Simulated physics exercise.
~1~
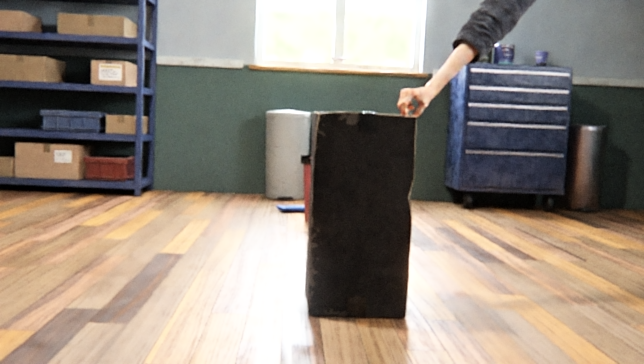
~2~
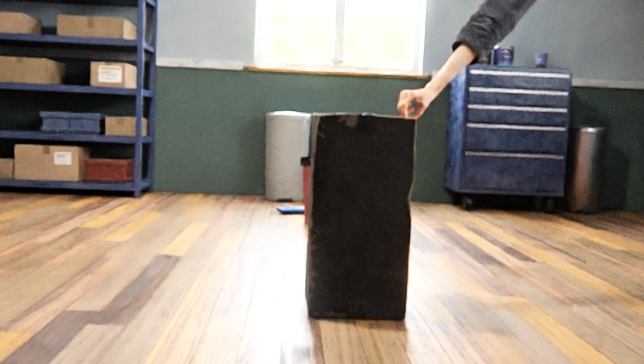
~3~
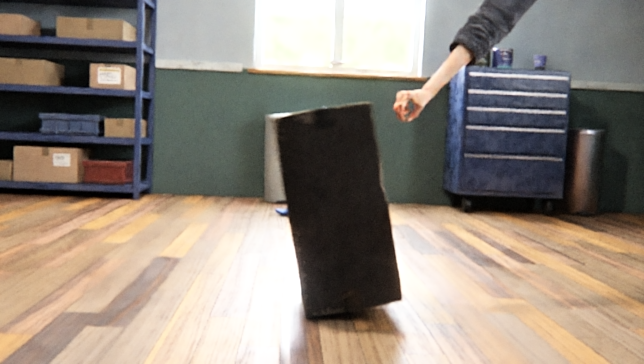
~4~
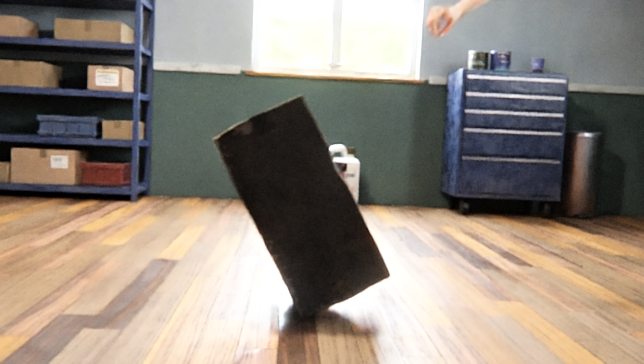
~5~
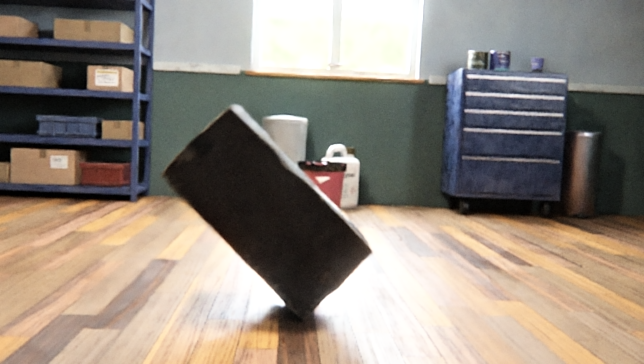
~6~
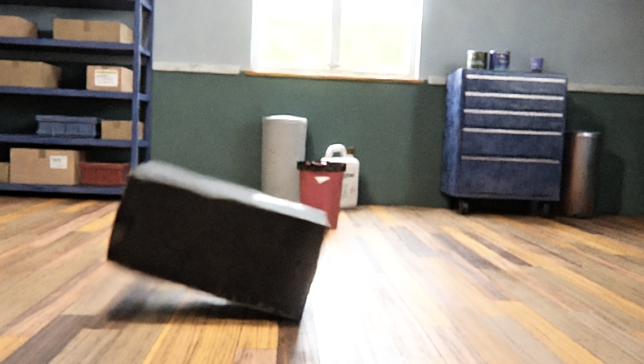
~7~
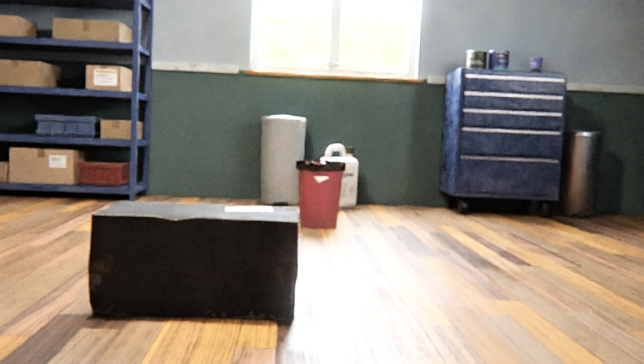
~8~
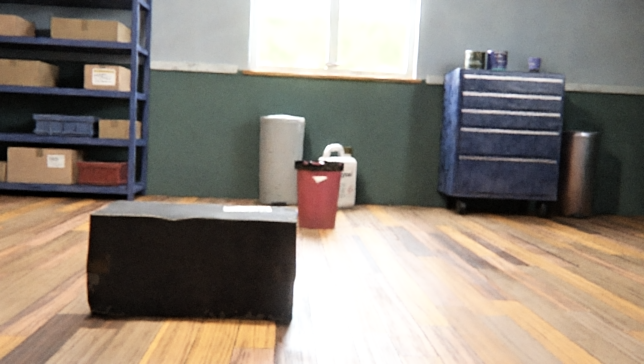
To begin with, a tall black parcel stands upright on a wooden floor while a hand reaches in from the right and touches its top corner, with blue shelves of boxes and a blue drawer cabinet behind. The parcel then starts to lean left, and the hand lets go and draws back out of view. Balanced on its lower edge, the parcel tips further and further to the left, uncovering a red bin and a white jug near the wall. It swings down almost flat, then lands on its long side and lies still on the floor.
